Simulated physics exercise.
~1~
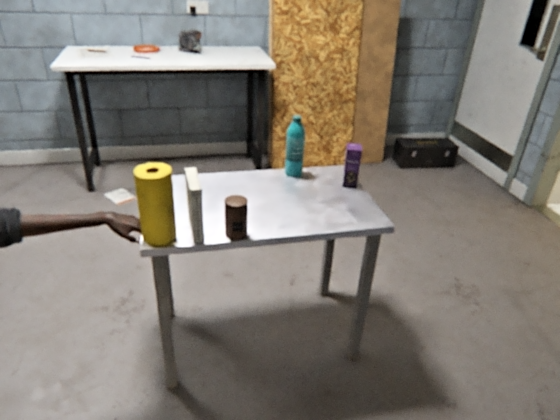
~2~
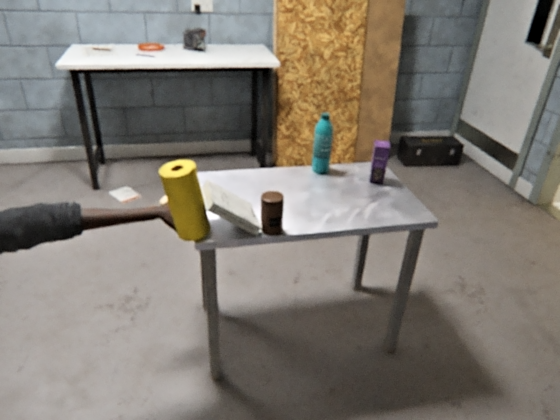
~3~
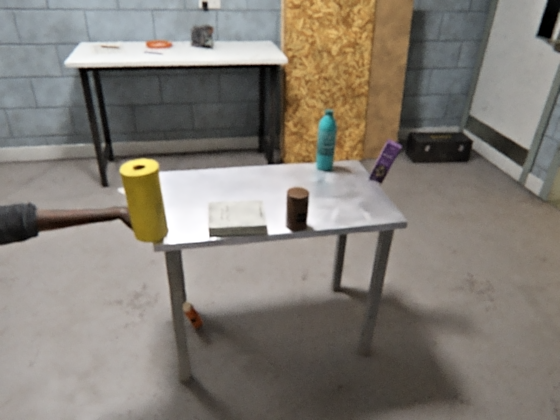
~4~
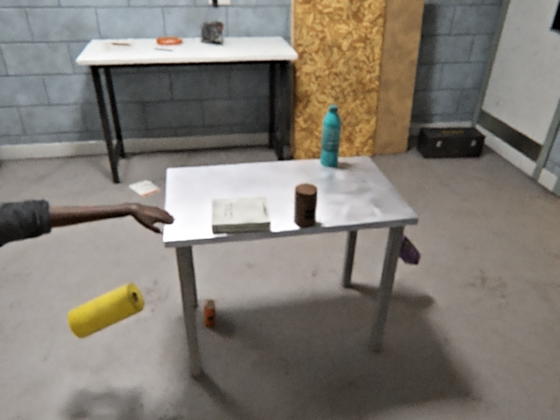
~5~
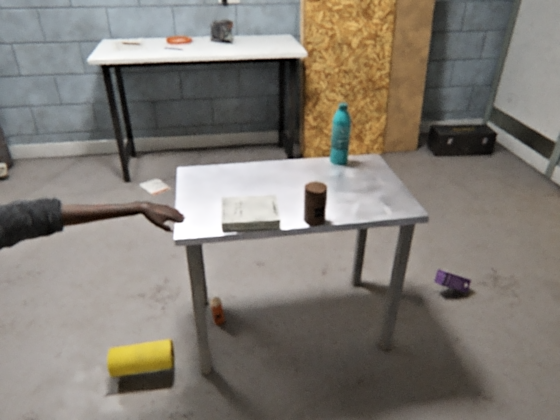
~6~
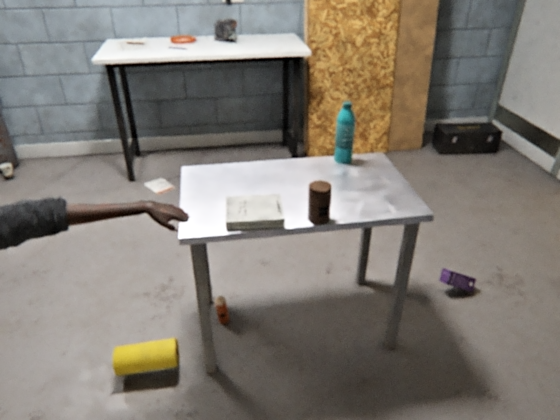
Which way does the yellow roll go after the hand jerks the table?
The yellow roll moves down, dropping past the left end of the table to the floor.
In a bare room, a hand jerks a table, toppling a book and spilling three items.
